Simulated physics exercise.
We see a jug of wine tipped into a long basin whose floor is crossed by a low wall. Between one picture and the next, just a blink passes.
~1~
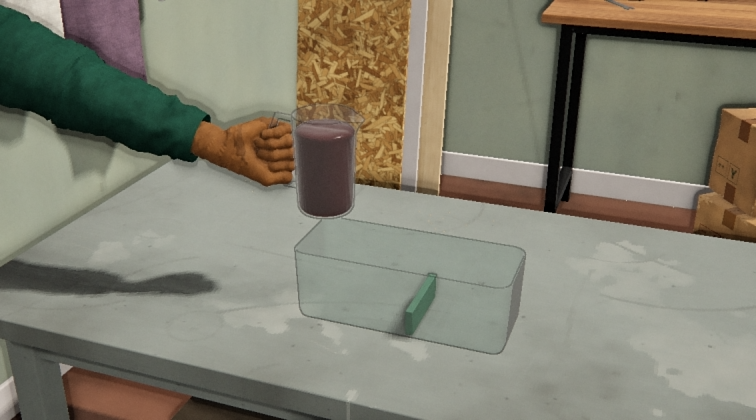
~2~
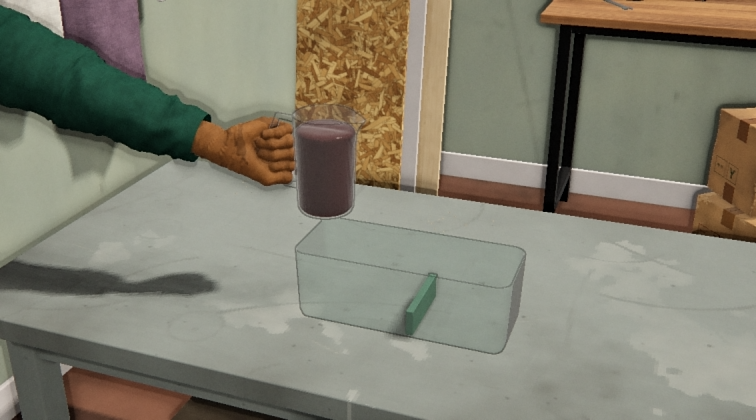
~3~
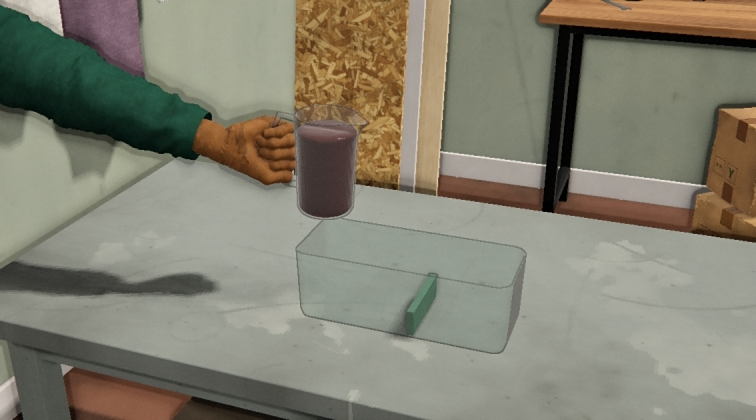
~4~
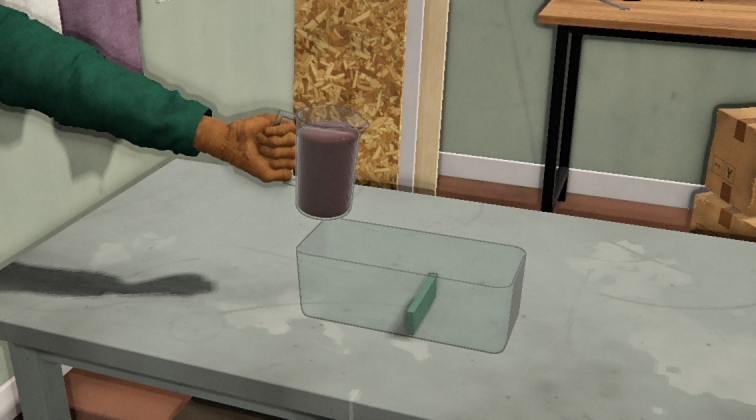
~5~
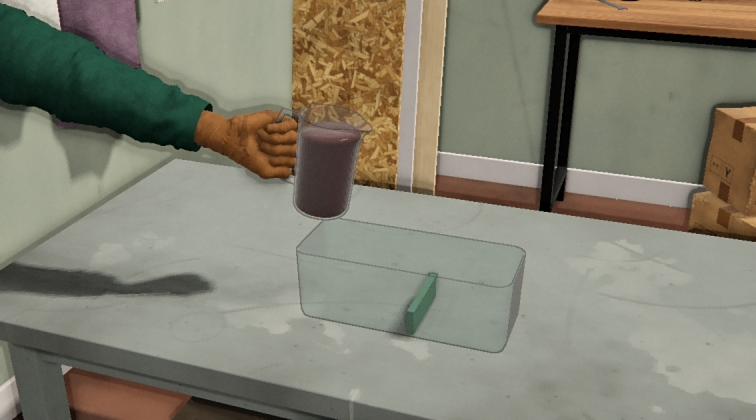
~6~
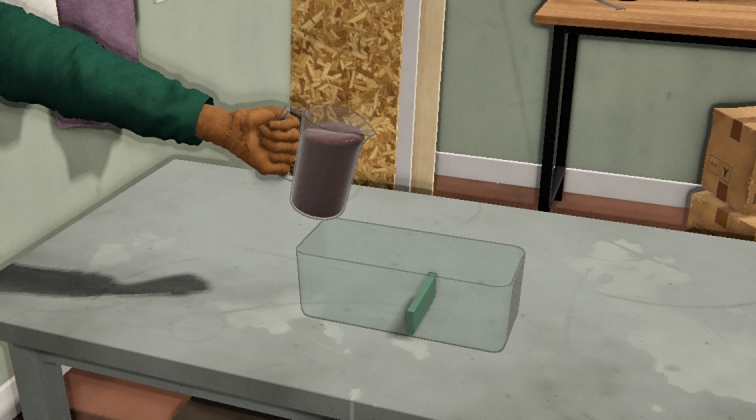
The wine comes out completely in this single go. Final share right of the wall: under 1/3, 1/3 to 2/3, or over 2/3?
After it calms, what's right of the wall is a middling share, one third to two thirds.
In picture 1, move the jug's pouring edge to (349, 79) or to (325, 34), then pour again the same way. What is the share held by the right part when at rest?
Roughly 35 % the first time and roughly 5 % the second.
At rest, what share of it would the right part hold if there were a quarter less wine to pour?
It works out near 30 percent.
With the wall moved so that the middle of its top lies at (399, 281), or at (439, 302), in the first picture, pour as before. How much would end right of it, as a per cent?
In turn 95 and 10 in a hundred.
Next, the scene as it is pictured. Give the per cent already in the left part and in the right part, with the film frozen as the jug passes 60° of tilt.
Reading: Left some 0 %, right some 0 %.
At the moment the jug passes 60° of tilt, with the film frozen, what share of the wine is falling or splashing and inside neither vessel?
Roughly 10 per cent.
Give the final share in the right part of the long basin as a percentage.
Around 50 percent.
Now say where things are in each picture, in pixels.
Tilt 0°; pouring edge (364, 120); surface from (298, 124) to (355, 131); the long basin's rim runs from (309, 234) to (519, 270); the wall's top is at (421, 293), in the first picture.
Tilt 1°; pouring edge (365, 121); surface from (300, 125) to (356, 132), in the second picture.
Tilt 2°; pouring edge (367, 123); surface from (301, 125) to (358, 133), in the third picture.
Tilt 5°; pouring edge (369, 125); surface from (303, 126) to (359, 134), in the fourth picture.
Tilt 9°; pouring edge (372, 129); surface from (304, 127) to (362, 134), in the fifth picture.
Tilt 13°; pouring edge (375, 134); surface from (306, 129) to (365, 136), in the sixth picture.
A moment on, the tilt is 60° and 89 per cent is still to pour, 1 is left of the wall and 2 right of it.
Next, the tilt is 91° and 49 per cent is still to pour, 8 is left of the wall and 29 right of it.
Then the tilt is 100° and 8 per cent is still to pour, 35 is left of the wall and 52 right of it.
Later the tilt is 100° and 0 per cent is still to pour, 47 is left of the wall and 52 right of it.
Finally, 47 per cent lies left of the wall, 52 right of it and 1 outside.
